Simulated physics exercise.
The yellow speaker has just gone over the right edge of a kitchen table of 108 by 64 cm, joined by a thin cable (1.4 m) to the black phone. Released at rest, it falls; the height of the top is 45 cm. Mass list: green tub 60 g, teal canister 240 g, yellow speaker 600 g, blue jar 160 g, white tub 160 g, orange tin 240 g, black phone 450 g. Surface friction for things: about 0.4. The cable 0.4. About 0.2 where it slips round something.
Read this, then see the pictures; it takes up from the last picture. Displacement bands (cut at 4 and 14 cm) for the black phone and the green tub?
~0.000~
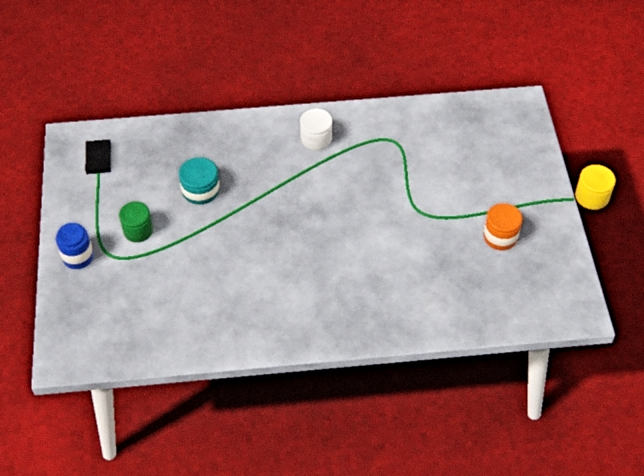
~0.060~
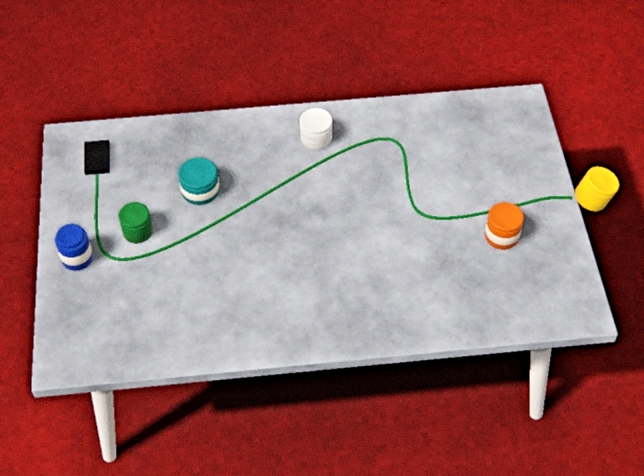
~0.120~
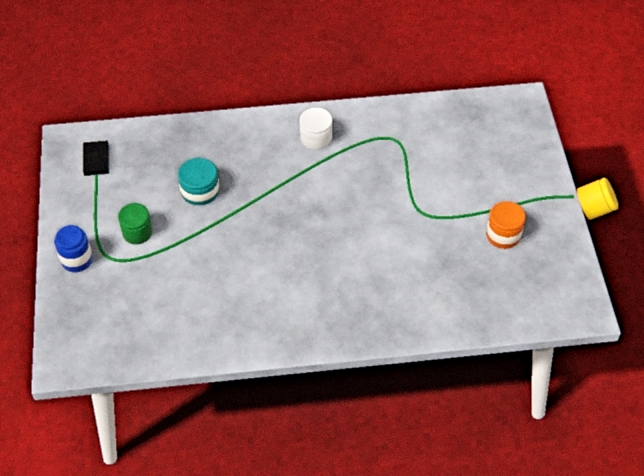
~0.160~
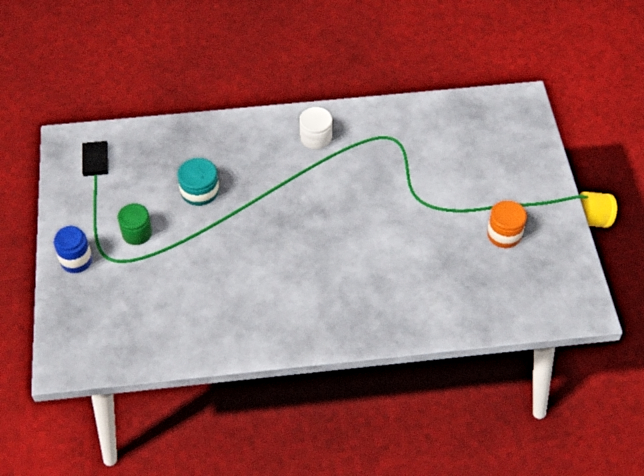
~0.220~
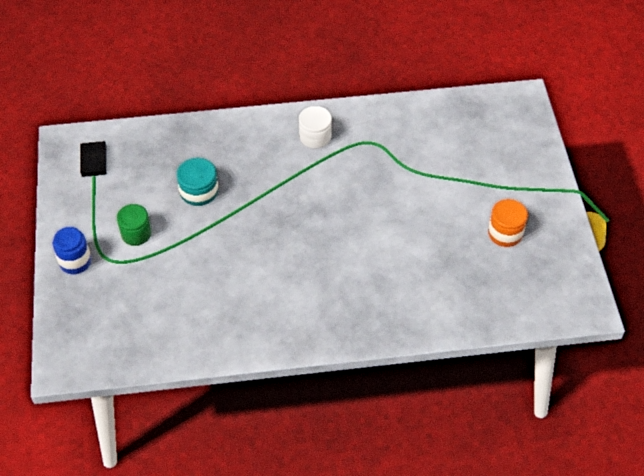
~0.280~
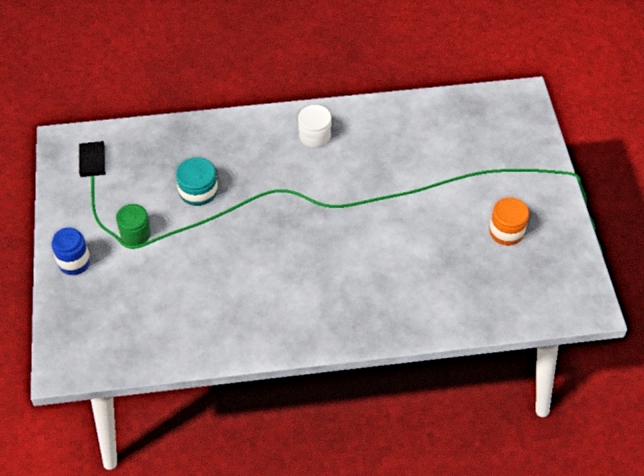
Result: Black phone low, green tub high.
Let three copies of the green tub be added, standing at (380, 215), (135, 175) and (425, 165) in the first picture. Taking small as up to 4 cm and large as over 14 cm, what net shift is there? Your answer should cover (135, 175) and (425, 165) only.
The first would move just a bit, and the second would move just a bit.
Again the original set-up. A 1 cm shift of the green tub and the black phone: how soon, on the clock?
About: Green tub 0.30 s, black phone never.
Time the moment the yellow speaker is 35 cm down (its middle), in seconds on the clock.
It gets there at roughly 0.34 s.
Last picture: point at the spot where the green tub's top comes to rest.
Roughly (167, 109).
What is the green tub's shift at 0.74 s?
Shift of the green tub - 30 cm.
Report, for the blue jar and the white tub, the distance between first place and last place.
For the blue jar it's 0 cm, while the white tub comes to 0 cm.
At 0.5 s, the cable's tail end at (94, 177); green tub 23 cm off its start, yellow speaker over the edge.
At 0.7 s, the cable's tail end at (94, 177); green tub 28 cm off its start, yellow speaker over the edge.
At 1.0 s, the cable's tail end at (94, 177); green tub 28 cm off its start at (167, 109), yellow speaker over the edge.
At 1.2 s, the cable's tail end at (94, 177); green tub 28 cm off its start, yellow speaker over the edge.
At 2.4 s, the cable's tail end at (94, 177); green tub 28 cm off its start at (167, 109), black phone 0 cm off its start at (92, 157), yellow speaker over the edge.
